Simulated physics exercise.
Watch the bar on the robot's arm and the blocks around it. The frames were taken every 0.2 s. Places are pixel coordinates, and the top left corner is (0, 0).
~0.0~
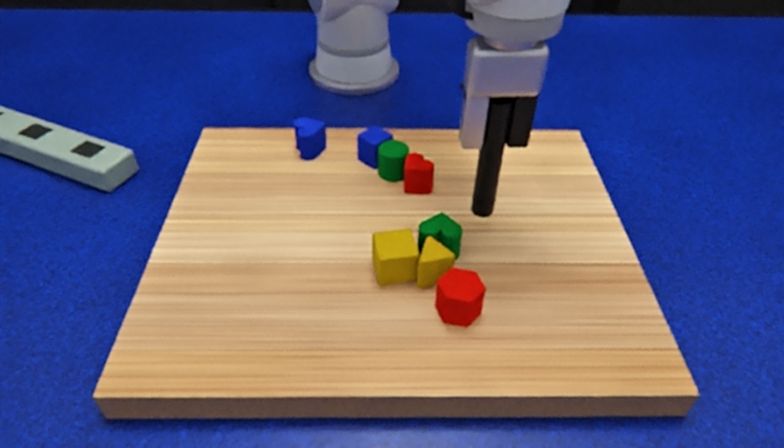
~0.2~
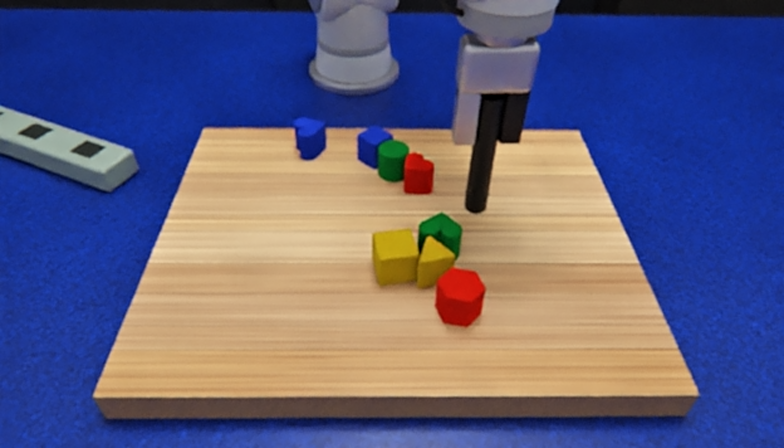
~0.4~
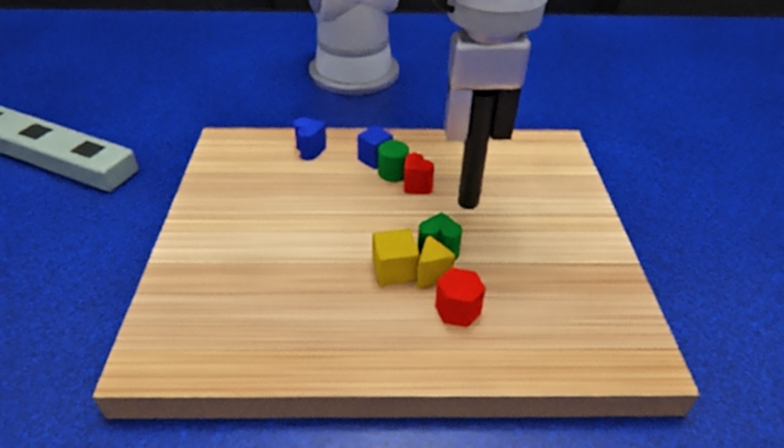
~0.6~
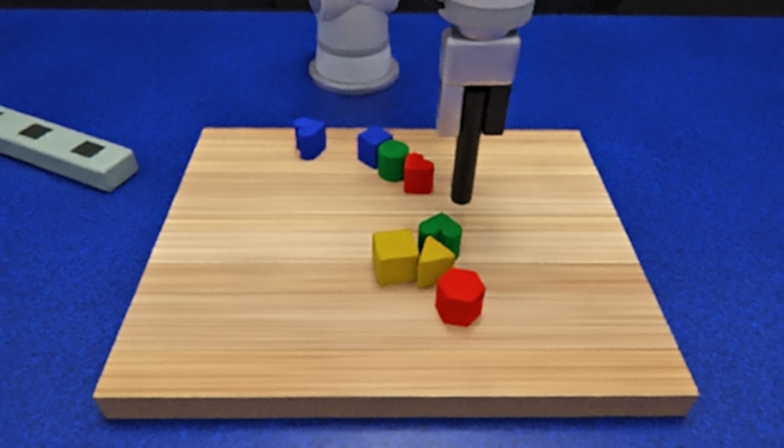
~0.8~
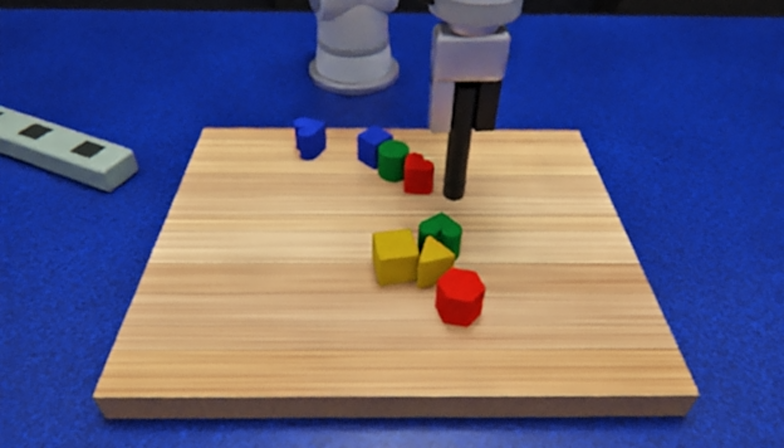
Robot arm with a black bar sliding slightly left and back over a wooden board, beside colourful blocks that stay still.
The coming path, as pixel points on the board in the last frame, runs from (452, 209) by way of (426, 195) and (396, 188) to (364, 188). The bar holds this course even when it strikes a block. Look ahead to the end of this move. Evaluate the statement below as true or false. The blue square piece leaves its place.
It is true.
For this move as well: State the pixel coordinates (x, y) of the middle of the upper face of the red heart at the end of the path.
At roughly (401, 147).
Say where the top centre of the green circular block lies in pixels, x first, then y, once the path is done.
The middle of the upper face of the green circular block will lie at about (382, 134) in the picture.
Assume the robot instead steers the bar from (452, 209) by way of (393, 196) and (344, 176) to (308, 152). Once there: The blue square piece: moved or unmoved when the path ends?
When the path is over, the blue square piece is still on its spot.
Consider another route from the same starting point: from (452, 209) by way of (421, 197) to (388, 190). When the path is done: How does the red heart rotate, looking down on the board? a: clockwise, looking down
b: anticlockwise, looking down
a
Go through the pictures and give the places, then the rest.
The first frame shows tip of the bar (482, 212), middles of tops, blue square piece (375, 135), green circular block (394, 148), red heart (418, 162), green heart (441, 225).
The second frame shows bar (475, 208), nothing pushed.
The third frame shows bar (468, 204), nothing pushed.
The fourth frame shows bar (461, 199), nothing pushed.
The fifth frame shows bar (453, 195), blue square piece (375, 135), green circular block (394, 148), red heart (418, 162), green heart (441, 225).
The first path, step by step. One third of the way, bar (427, 181); blue square piece (369, 132), turned 15° clockwise; green circular block (389, 144); red heart (412, 156), turned 15° clockwise.
Two thirds of the way, bar (395, 175); blue square piece (357, 126); green circular block (382, 134); red heart (401, 147), turned 70° clockwise.
At the end, bar (364, 175); blue square piece (357, 126); green circular block (382, 134); red heart (401, 147), turned 70° clockwise; green heart unmoved.
